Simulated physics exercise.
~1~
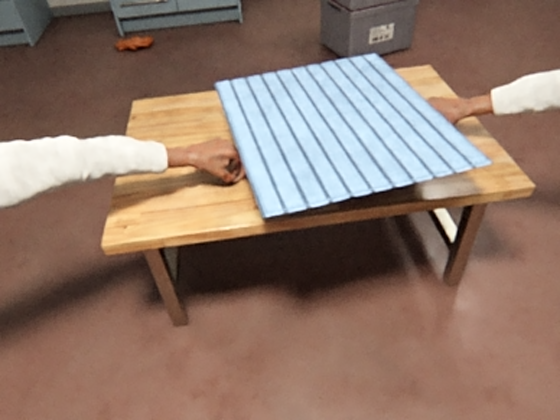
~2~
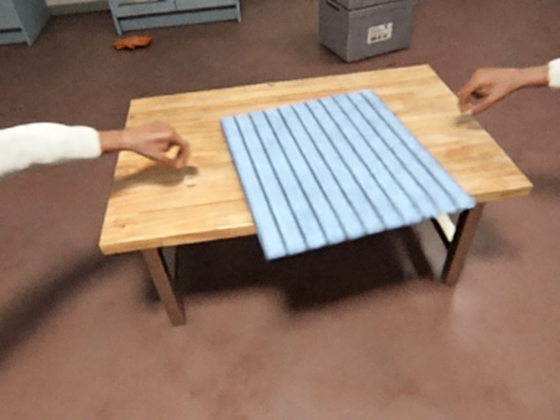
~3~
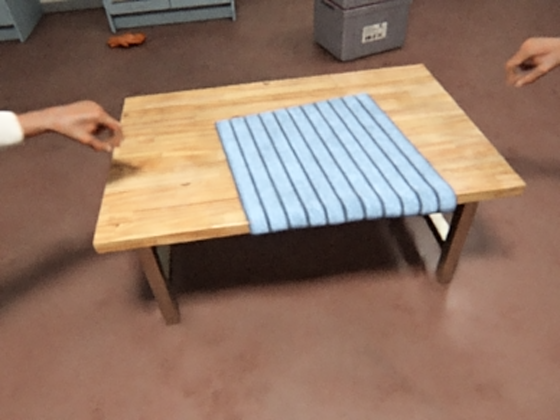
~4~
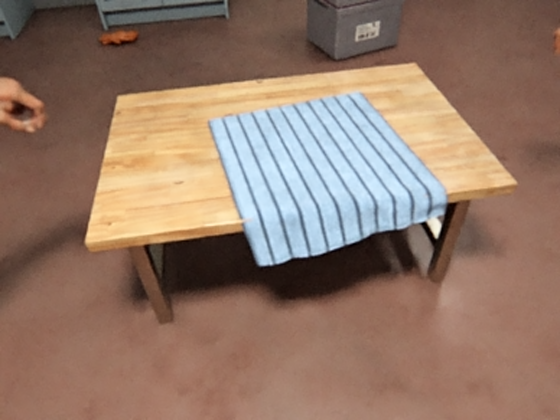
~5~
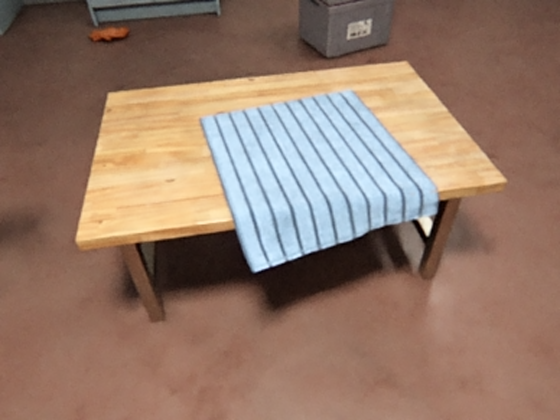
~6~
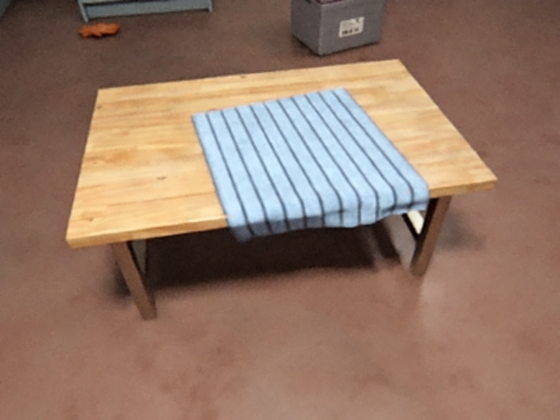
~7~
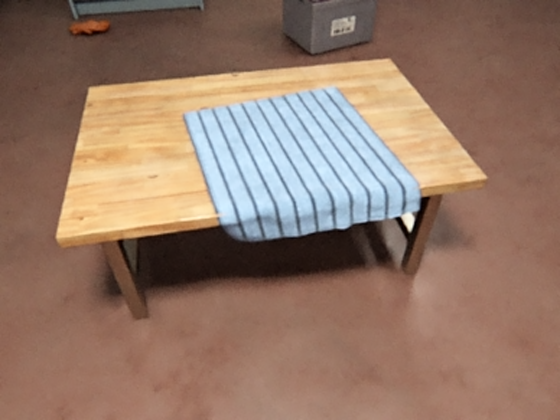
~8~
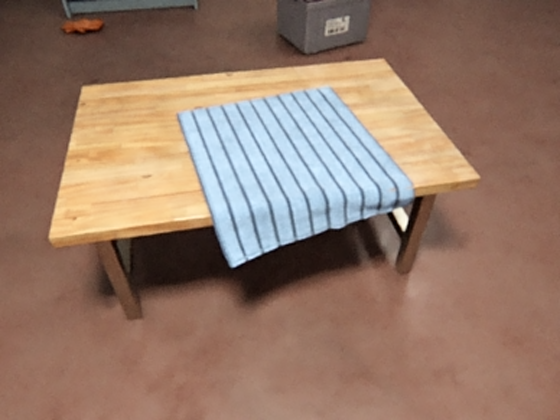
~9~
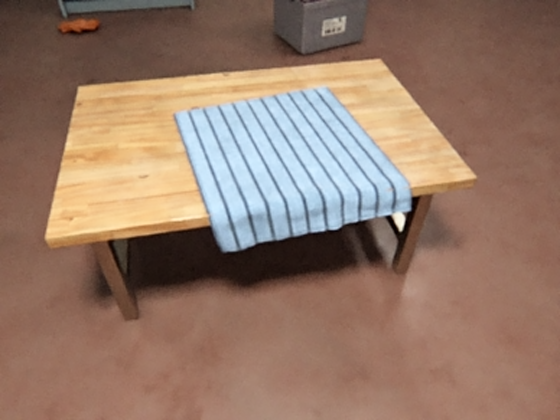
Two hands in white sleeves reach in from the left and right over a wooden-topped table with metal legs, seen from above at an angle, holding a light blue towel with dark stripes out flat. Behind it on the reddish-brown floor are a grey box, a blue-grey cabinet and a small orange object. The hands let go, and the towel drops onto the tabletop, its near part hanging over the front edge. The hands draw away out of view as the overhanging part sways and ripples. The view drifts slightly right, and the towel stays draped on the table.
